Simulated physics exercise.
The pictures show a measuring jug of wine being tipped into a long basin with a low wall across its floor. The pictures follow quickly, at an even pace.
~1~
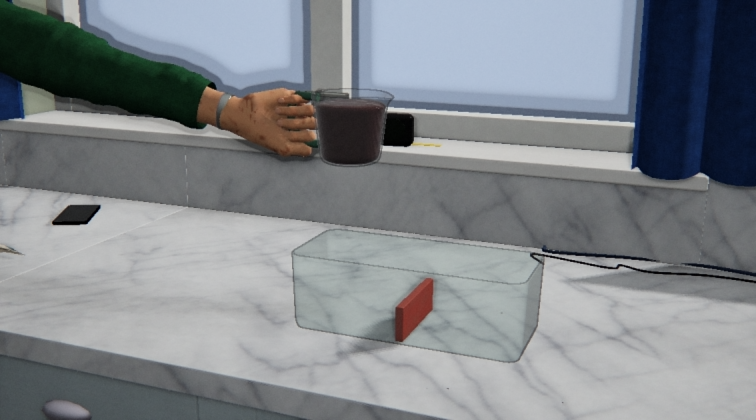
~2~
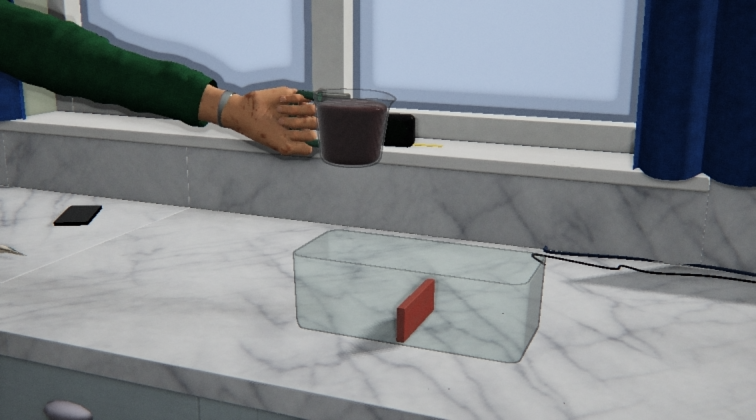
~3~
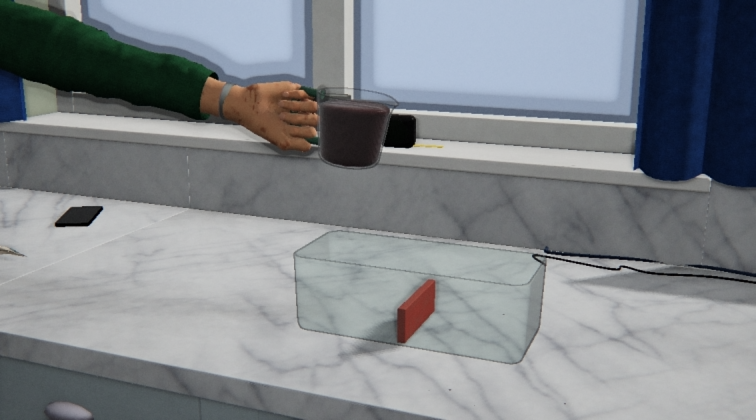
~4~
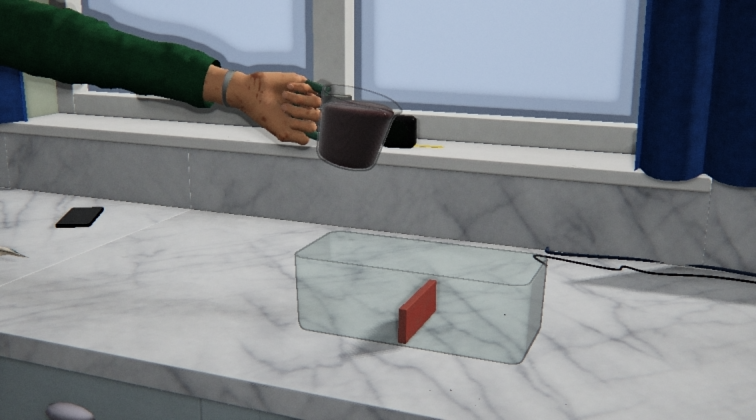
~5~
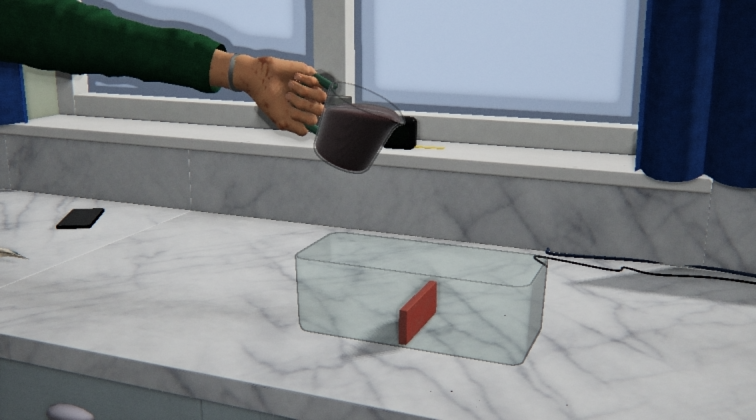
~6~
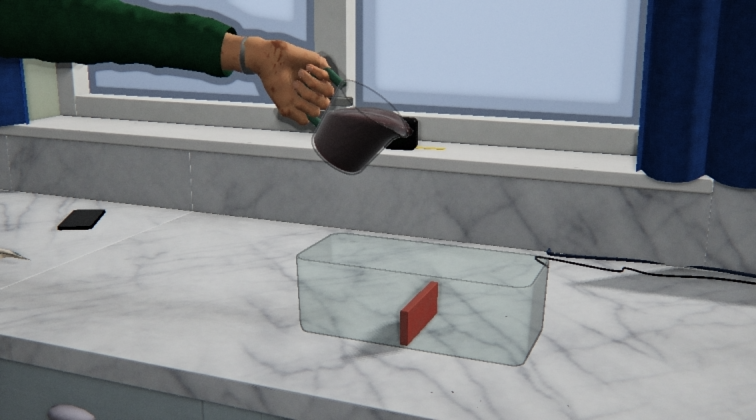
To begin with, a hand in a green sleeve holds a clear jug of dark liquid upright above a long glass basin with a low red wall inside. The hand then tilts the jug to the right, slowly, then further, until the dark liquid reaches its pouring edge.
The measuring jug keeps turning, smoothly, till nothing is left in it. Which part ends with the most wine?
Most lies in the right-hand part.
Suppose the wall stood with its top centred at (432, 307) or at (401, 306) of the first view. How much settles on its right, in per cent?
The first gives 40 %, the second 80 %.
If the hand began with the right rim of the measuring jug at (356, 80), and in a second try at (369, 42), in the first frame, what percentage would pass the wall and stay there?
In turn 10 and 40 in a hundred.
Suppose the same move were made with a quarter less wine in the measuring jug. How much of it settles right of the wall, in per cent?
Some 55 per cent.
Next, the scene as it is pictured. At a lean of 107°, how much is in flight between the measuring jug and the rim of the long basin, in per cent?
Roughly 40 in a hundred.
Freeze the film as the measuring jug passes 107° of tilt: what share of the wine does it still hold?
About 30 per cent.
A moment on, the tilt is 107° and 32 per cent is still to pour, 0 is left of the wall and 28 right of it.
Next, the tilt is 121° and 1 per cent is still to pour, 25 is left of the wall and 66 right of it.
Then the tilt is 121° and 0 per cent is still to pour, 31 is left of the wall and 66 right of it.
Later the tilt is 121° and 0 per cent is still to pour, 31 is left of the wall and 66 right of it.
At rest 31 per cent lies left of the wall, 66 right of it and 3 outside.
